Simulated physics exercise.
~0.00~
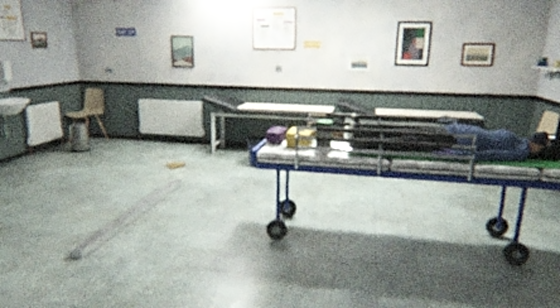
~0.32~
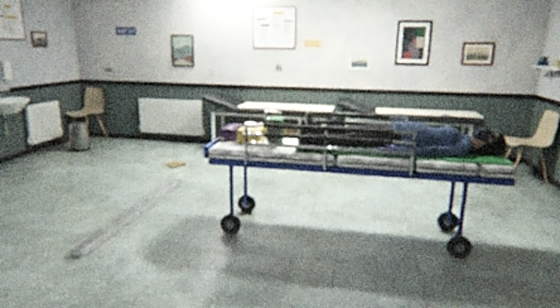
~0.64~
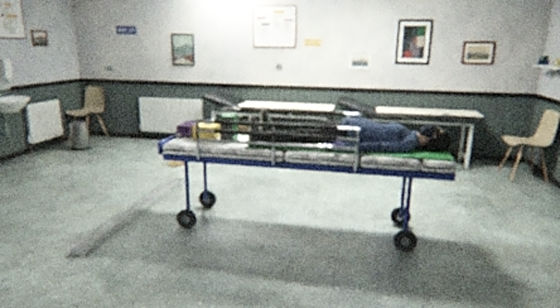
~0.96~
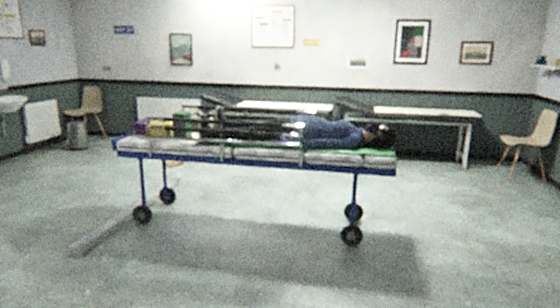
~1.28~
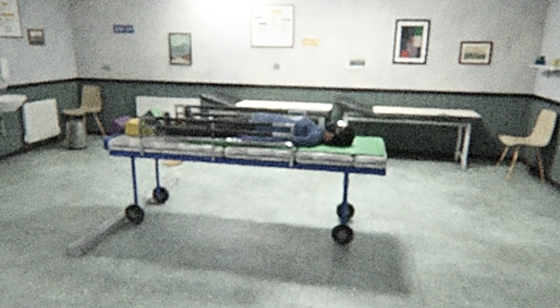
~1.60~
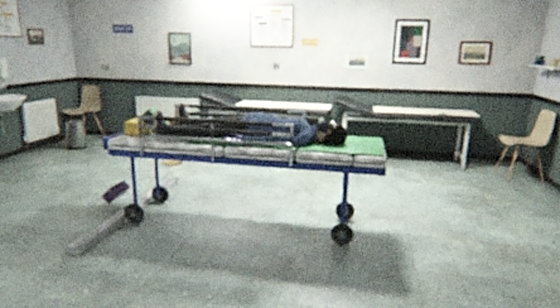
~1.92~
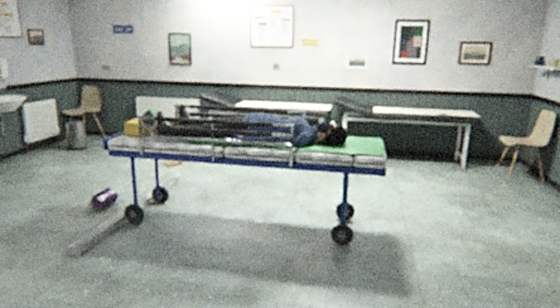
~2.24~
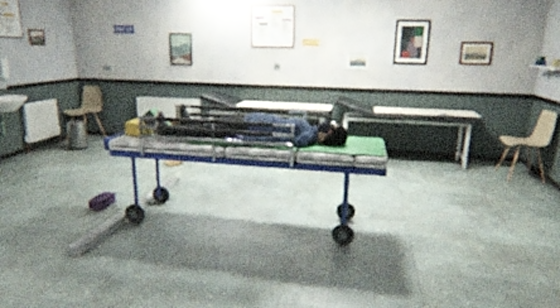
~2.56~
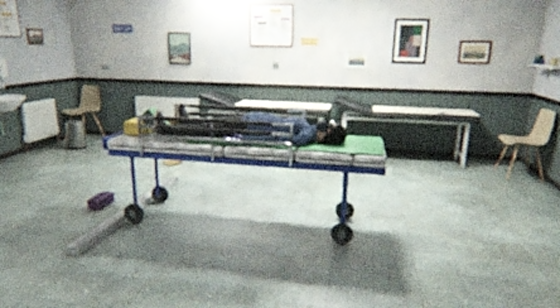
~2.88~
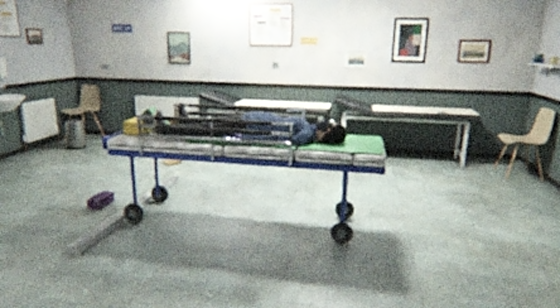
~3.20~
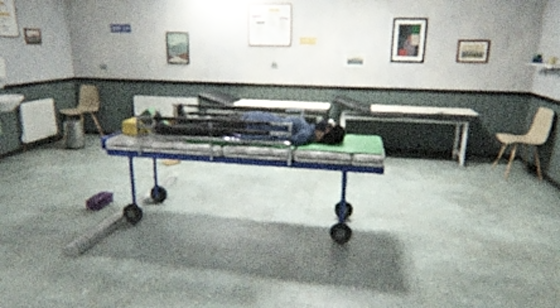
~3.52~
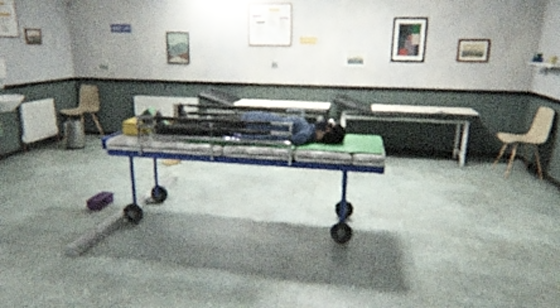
A blue-framed gurney carrying a person lying face down rolled left across a clinic-like room and stopped abruptly, and a small purple box tumbled off its left end onto the floor, while the person and a yellow case stayed on top.
